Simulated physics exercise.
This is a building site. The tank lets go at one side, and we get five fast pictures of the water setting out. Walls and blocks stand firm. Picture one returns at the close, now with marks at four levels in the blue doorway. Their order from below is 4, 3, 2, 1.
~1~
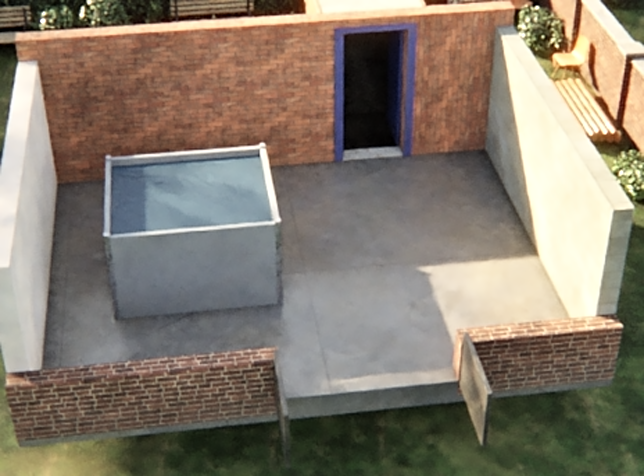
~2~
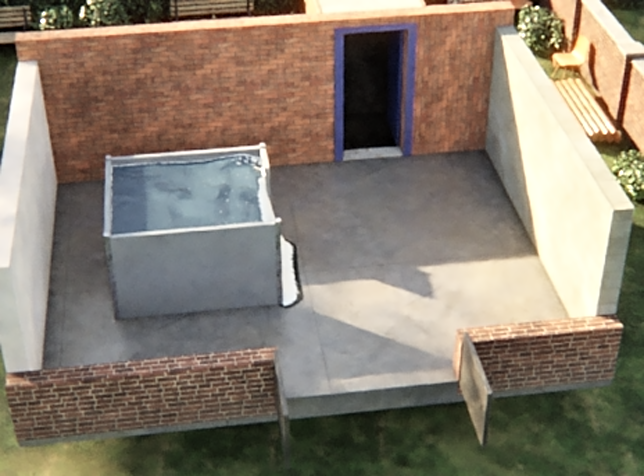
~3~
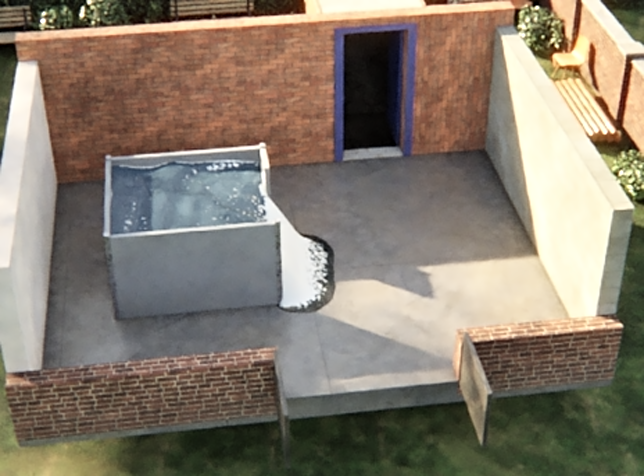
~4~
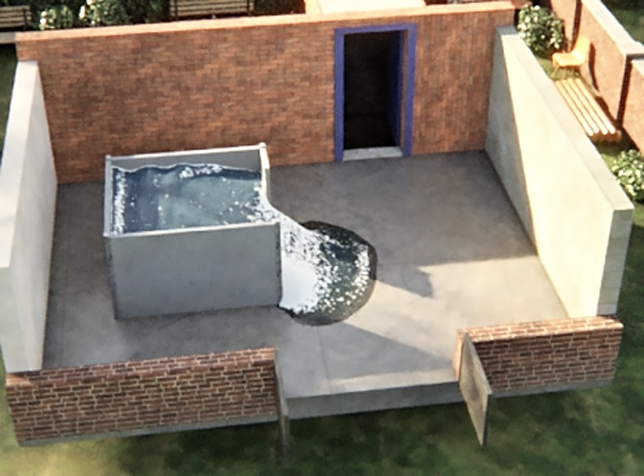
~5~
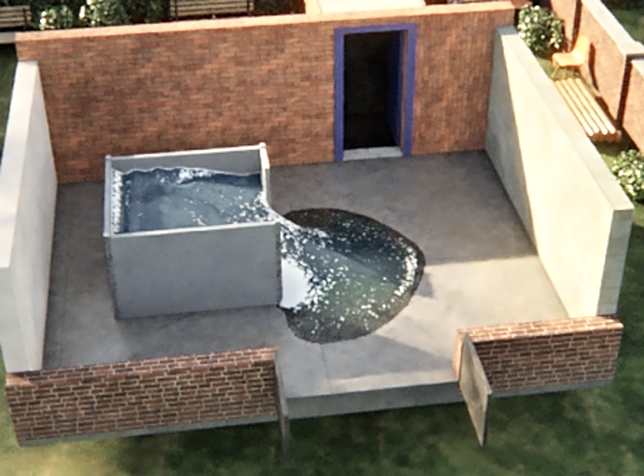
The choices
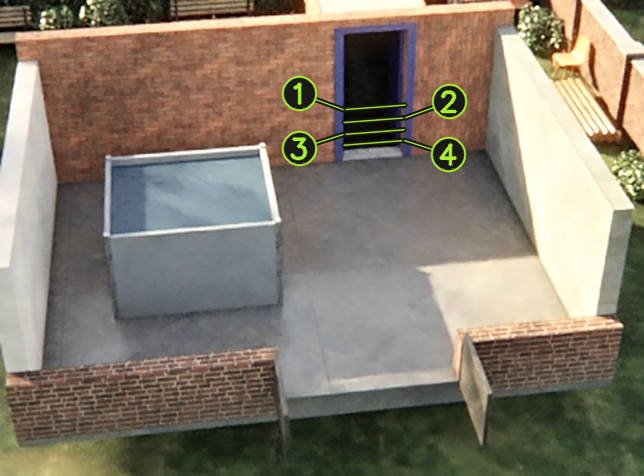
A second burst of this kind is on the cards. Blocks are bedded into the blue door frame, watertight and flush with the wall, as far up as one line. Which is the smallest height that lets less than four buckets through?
Choose 4.
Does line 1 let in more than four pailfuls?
No, that is safe.
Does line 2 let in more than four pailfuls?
No, not at all.
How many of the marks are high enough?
All of the four.
In lime, 1 at (374, 107); 2 at (374, 120); 3 at (374, 132); 4 at (373, 142); from the bottom up 4, 3, 2, 1.
Choosing 1, nothing gets over.
Choosing 2, nothing gets over.
Choosing 3, nothing gets over.
Choosing 4, nothing gets over.
